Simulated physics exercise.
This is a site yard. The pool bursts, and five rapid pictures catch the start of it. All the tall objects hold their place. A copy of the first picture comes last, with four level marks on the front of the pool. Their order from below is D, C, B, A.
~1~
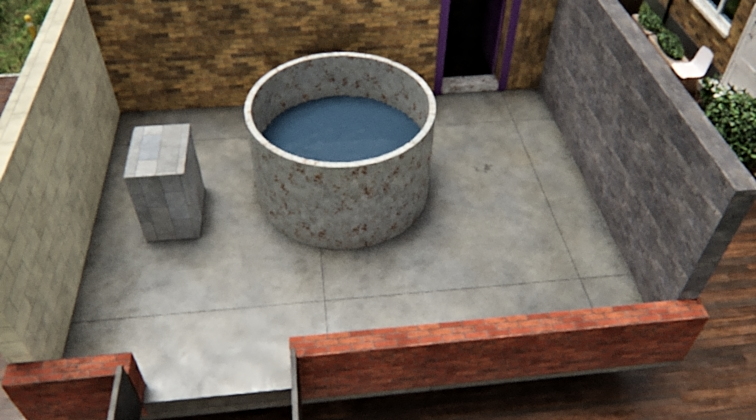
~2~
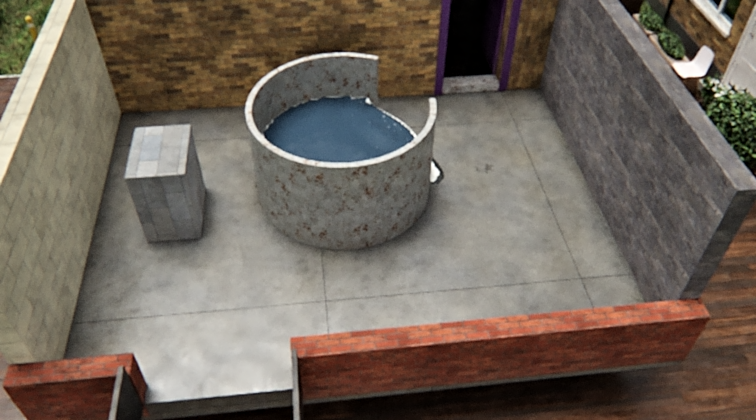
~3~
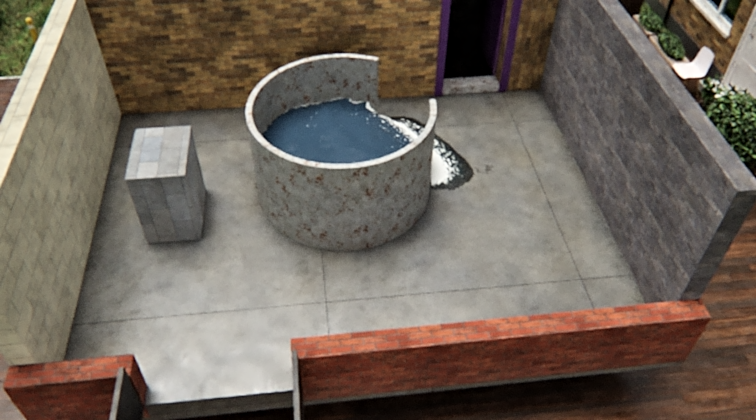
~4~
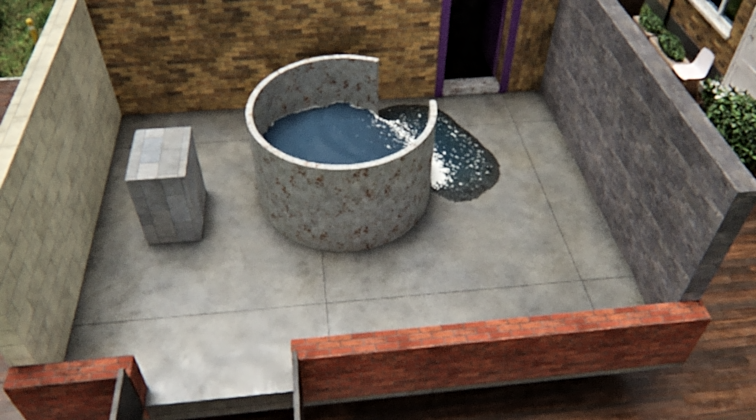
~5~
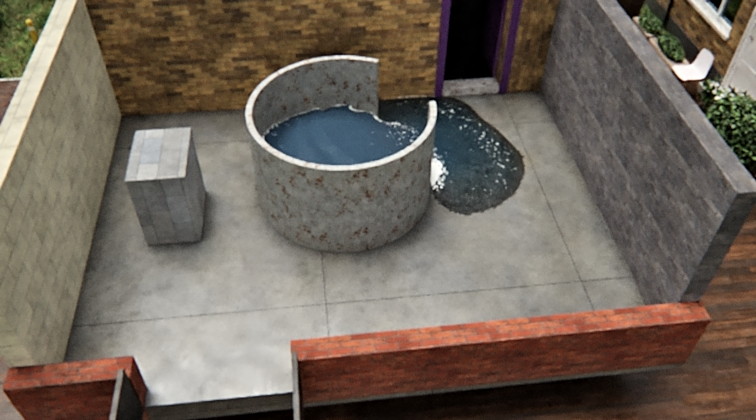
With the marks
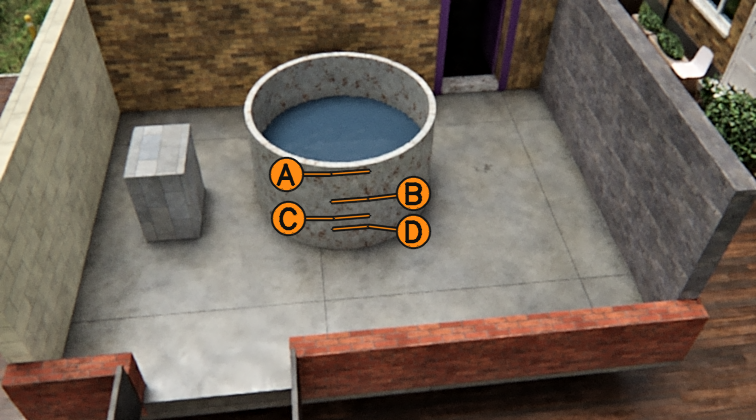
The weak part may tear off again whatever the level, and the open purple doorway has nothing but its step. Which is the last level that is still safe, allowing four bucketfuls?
The answer is level D.
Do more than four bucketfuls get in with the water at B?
Yes, that goes wrong.
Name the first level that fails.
That would be C.
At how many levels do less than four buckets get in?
One of the four.
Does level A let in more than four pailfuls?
Yes.
On the marked copy, A at (349, 172); B at (350, 200); C at (350, 217); D at (351, 227); from the bottom up D, C, B, A.
For level A, dozens of bucketfuls pour in.
For level B, dozens of bucketfuls pour in.
For level C, about 11 bucketfuls get in.
For level D, a bucket or two gets in.
